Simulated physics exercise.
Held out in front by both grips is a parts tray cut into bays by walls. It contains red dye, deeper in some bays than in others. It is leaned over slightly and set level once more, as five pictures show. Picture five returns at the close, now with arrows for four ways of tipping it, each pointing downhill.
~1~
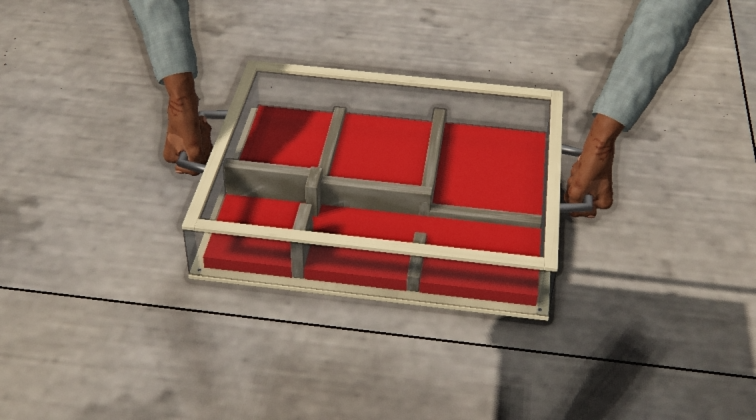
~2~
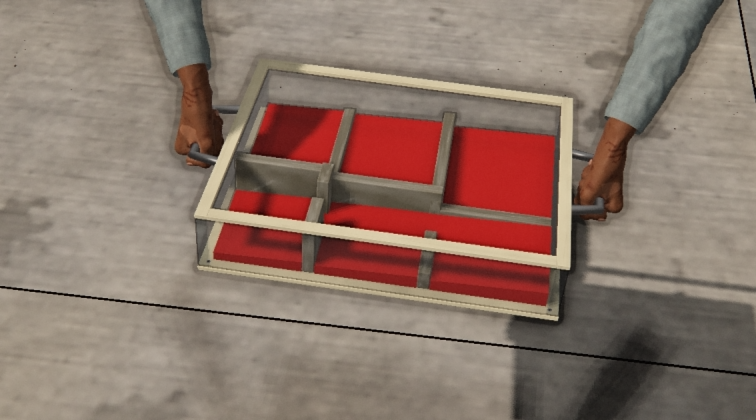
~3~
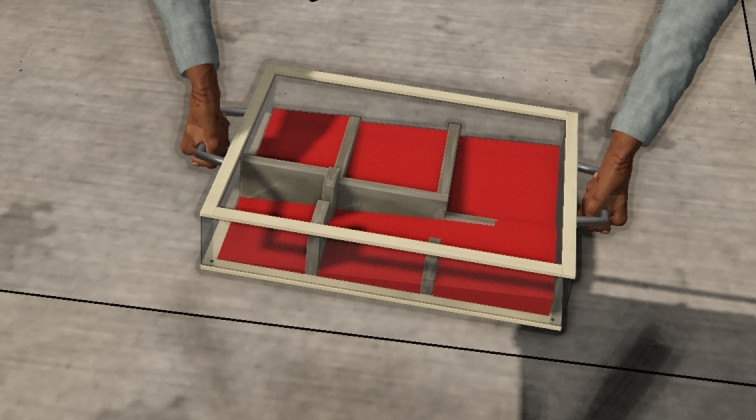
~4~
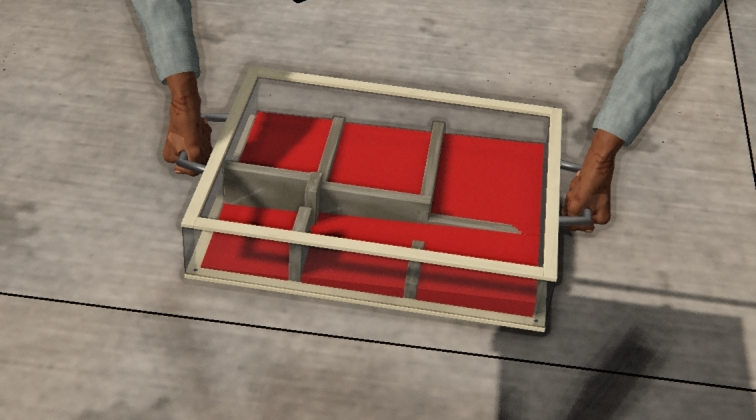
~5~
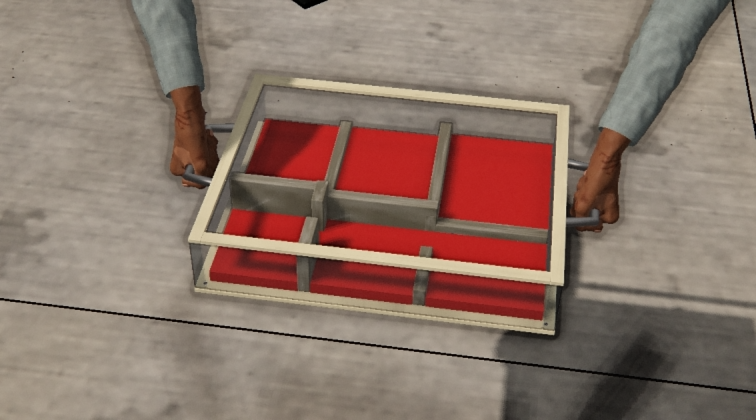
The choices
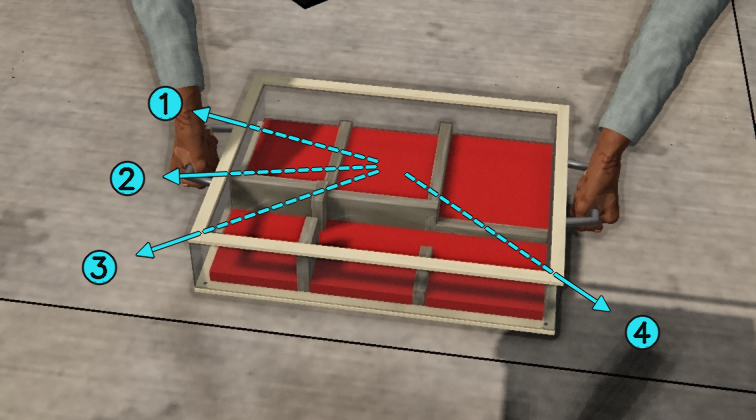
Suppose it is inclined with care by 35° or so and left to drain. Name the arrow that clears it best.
4.
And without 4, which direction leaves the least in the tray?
3 it is.
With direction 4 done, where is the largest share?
The front right bay.
On the marked copy, 1 ends at (198, 112); 2 ends at (169, 176); 3 ends at (142, 253); 4 ends at (604, 307).
With 1, about 56 % stays in the tray, the largest part in the back left bay.
With 2, about 52 % stays in the tray, the largest part in the front left bay.
With 3, about 35 % stays in the tray, the largest part in the front left bay.
With 4, about 27 % stays in the tray, the largest part in the front right bay.
